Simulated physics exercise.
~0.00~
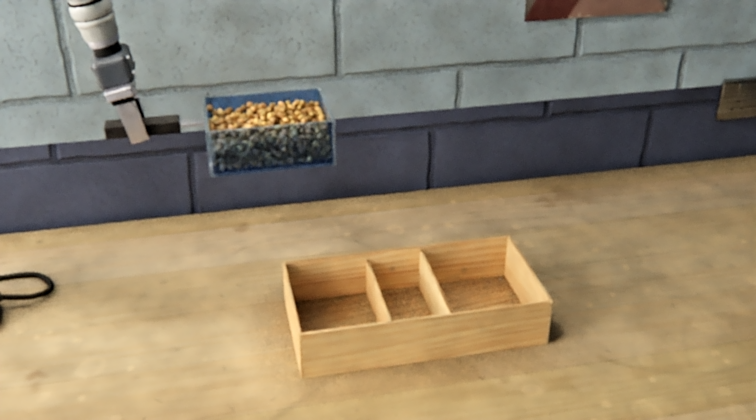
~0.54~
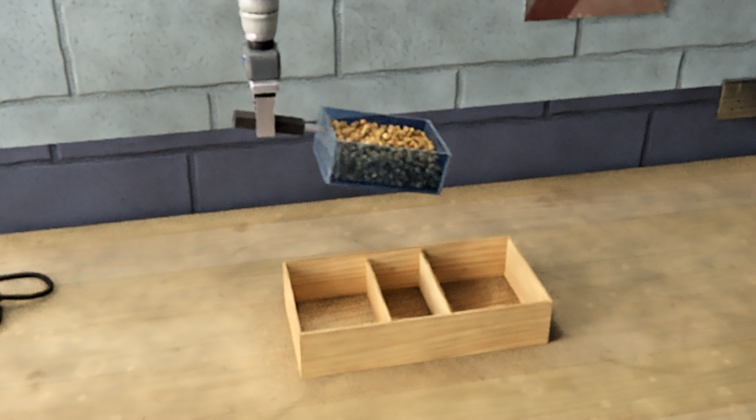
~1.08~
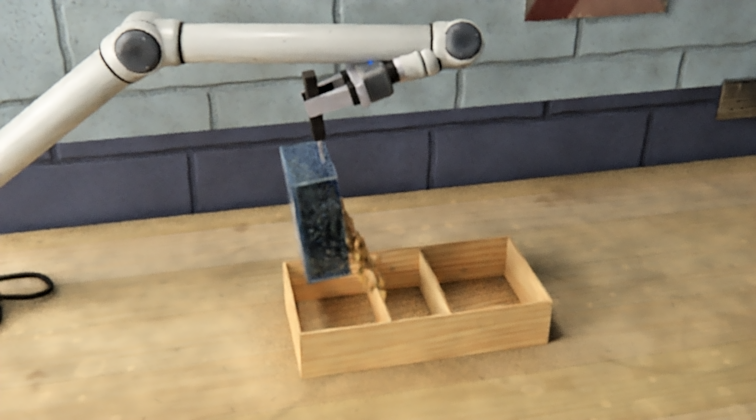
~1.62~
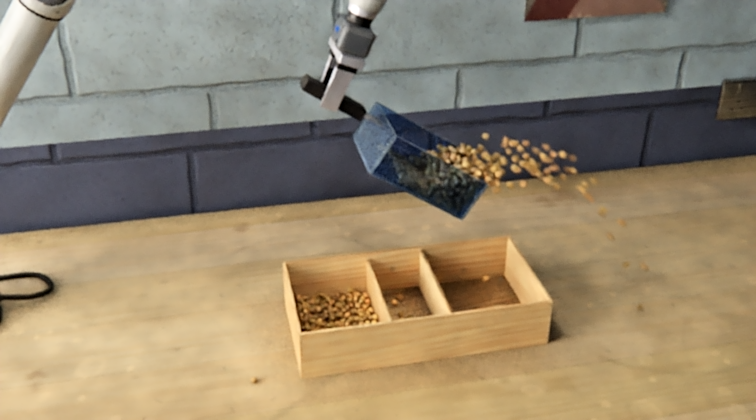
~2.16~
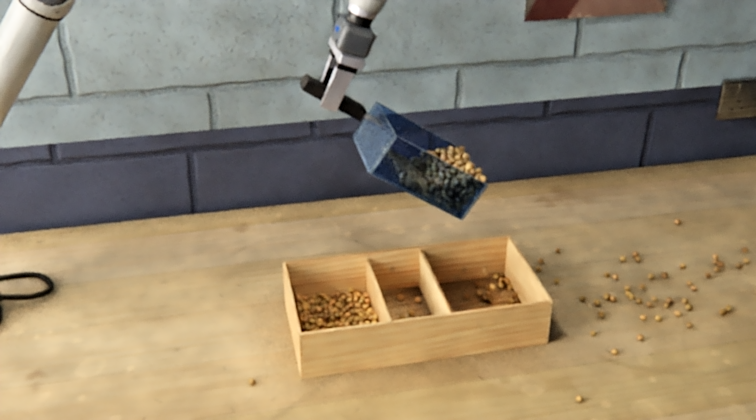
A robot arm carried a blue box of dried chickpeas rightward over a divided wooden crate and tipped it steeply, filling mostly the left section, then swung it partly back, flinging more out to the right and leaving some scattered across the table.
